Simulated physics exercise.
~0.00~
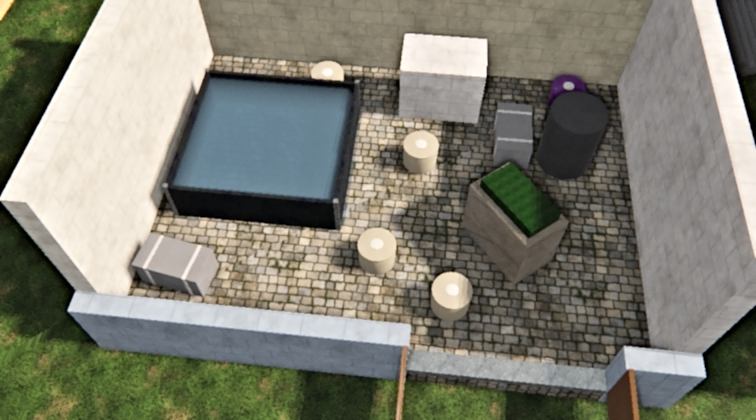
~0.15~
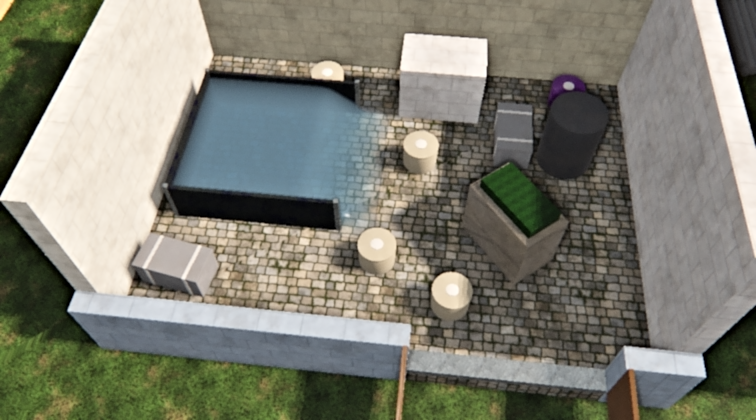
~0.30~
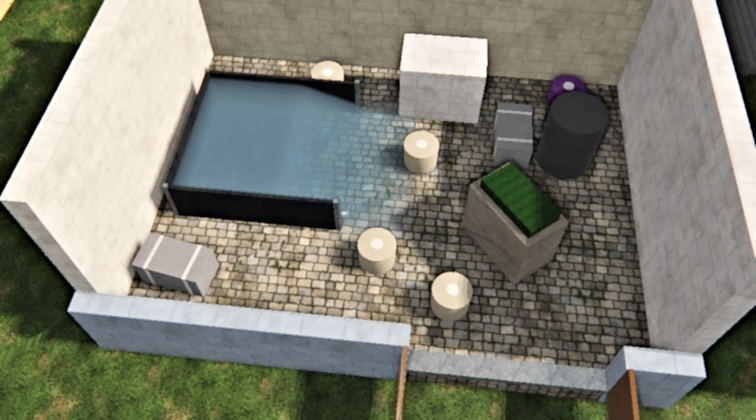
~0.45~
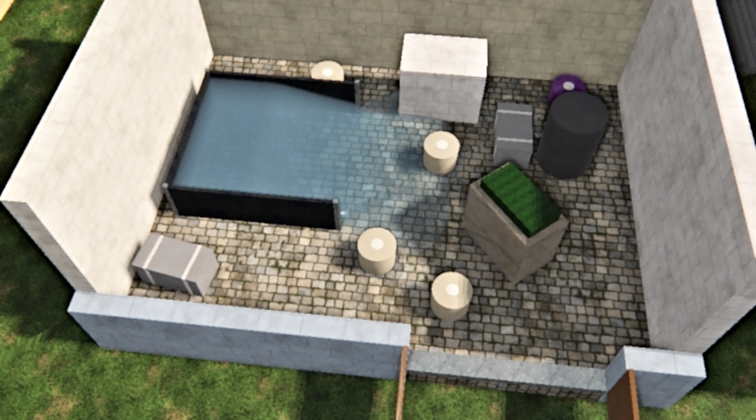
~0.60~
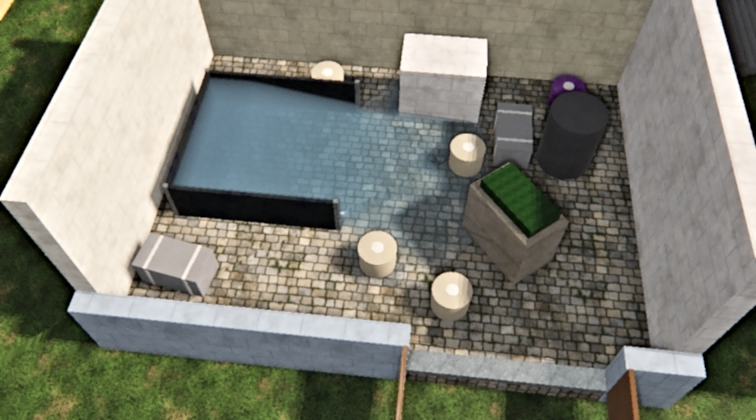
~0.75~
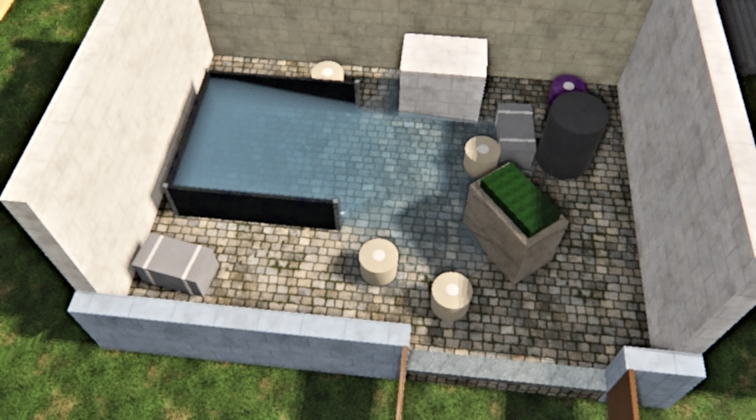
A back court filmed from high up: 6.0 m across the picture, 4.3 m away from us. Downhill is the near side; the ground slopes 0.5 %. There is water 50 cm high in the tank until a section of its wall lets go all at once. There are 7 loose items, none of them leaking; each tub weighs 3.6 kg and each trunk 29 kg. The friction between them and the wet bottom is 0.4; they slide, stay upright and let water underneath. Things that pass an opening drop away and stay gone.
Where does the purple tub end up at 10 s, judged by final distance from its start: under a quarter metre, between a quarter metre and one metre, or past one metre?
The purple tub ends up far off.
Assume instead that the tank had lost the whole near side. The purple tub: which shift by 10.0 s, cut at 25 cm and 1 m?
Had it gone that way, the purple tub would sit tight.
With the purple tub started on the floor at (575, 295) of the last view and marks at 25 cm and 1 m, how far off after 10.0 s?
In the end it is hauled off.
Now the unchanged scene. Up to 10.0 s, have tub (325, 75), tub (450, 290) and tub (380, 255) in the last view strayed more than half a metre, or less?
Item by item, they came out above the mark, above the mark and above the mark.
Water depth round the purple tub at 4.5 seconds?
About 15 cm.
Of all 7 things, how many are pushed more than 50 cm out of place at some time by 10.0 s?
The number is 6.
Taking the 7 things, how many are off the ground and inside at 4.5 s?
At that moment it comes to 2.
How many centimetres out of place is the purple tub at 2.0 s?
Close to 40 cm.
After 2.0 s the purple tub is near (592, 80), 0.4 m from its start, afloat; 0 of 7 are out; 2 afloat.
After 4.5 s the purple tub is near (606, 89), 0.5 m from its start, afloat; 2 of 7 are out; 2 afloat.
After 7.0 s the purple tub is near (603, 121), 0.8 m from its start, afloat; 2 of 7 are out; 4 afloat.
After 10.0 s the purple tub is near (619, 157), 1.3 m from its start, afloat; 2 of 7 are out; 3 afloat.
